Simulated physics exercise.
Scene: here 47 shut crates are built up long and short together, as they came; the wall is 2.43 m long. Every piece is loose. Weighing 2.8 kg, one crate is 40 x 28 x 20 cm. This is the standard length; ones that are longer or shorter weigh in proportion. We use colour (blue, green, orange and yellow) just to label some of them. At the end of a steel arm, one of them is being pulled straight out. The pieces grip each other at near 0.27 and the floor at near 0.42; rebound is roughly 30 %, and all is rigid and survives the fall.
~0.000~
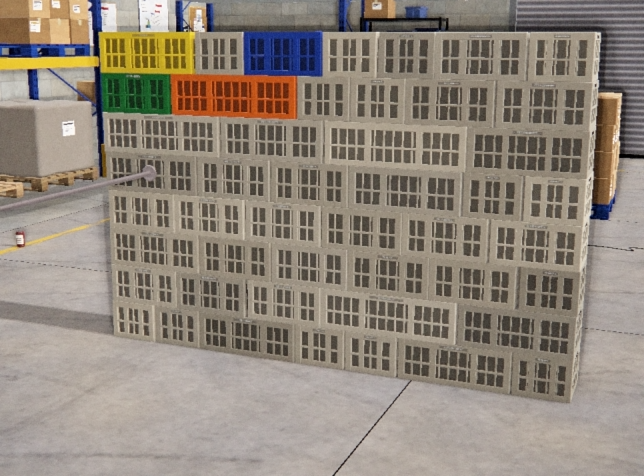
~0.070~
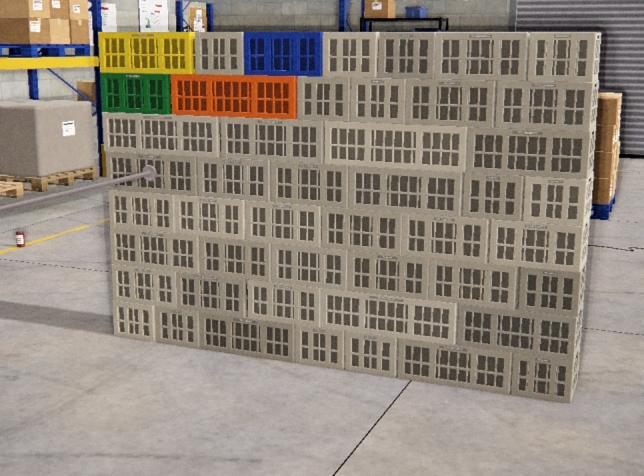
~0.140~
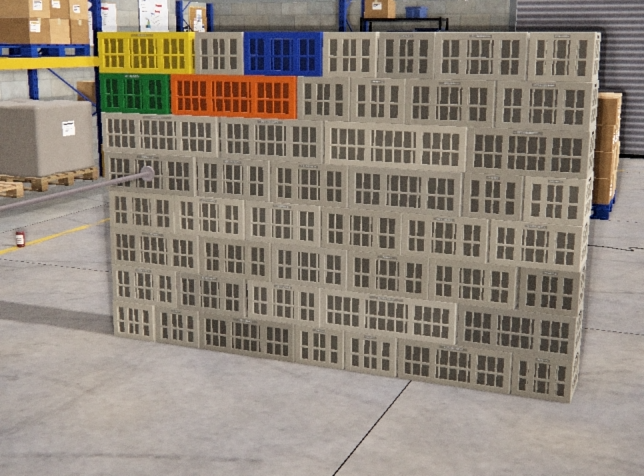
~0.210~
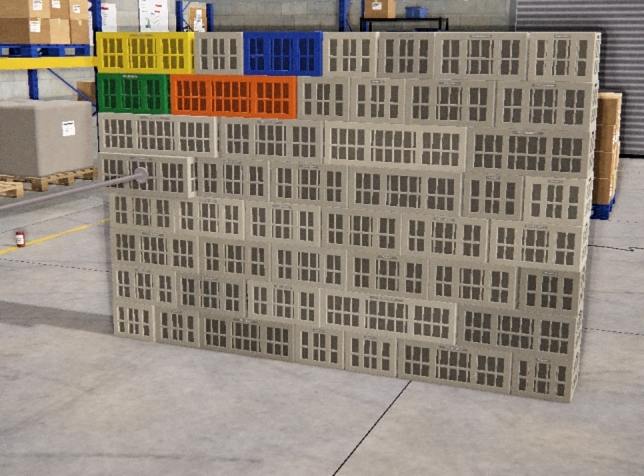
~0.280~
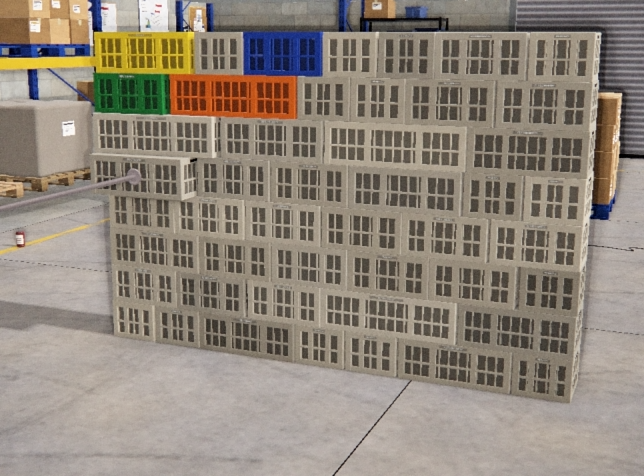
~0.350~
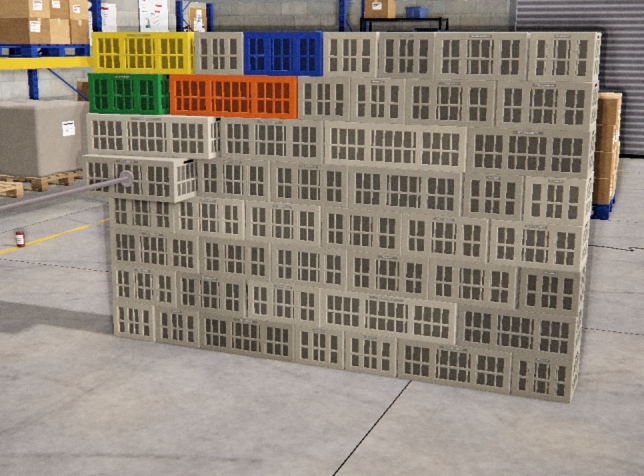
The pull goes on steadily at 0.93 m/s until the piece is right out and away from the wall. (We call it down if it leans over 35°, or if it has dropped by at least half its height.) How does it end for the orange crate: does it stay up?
It does.
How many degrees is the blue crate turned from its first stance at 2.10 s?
0°.
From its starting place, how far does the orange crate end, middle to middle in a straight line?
Start and end lie near 5 cm apart.
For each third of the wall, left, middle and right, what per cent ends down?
The thirds come out at 20 on the left, 0 in the middle and 0 on the right, in per cent.
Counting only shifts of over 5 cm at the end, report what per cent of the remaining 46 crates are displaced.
Shifted share: 15 %.
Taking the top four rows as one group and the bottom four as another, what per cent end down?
10% and 0%.
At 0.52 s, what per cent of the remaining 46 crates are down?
By then 0 per cent.
By 0.52 s, none of the 46 other crates down, 5 disturbed; orange crate moved 18 mm; green crate moved 20 cm.
By 1.48 s, none of the 46 other crates down, 5 disturbed; orange crate moved 33 mm; yellow crate moved 25 cm.
By 2.10 s, 3 of the 46 other crates down; orange crate moved 54 mm; green crate on its side.
By 2.56 s, 3 of the 46 other crates down; orange crate moved 53 mm; yellow crate on its side.
When it is over (3.3 s), 3 of the 46 other crates down; orange crate moved 53 mm; yellow crate on its side; green crate on its side. In pixels of the last frame, middles, orange crate near (235, 95).
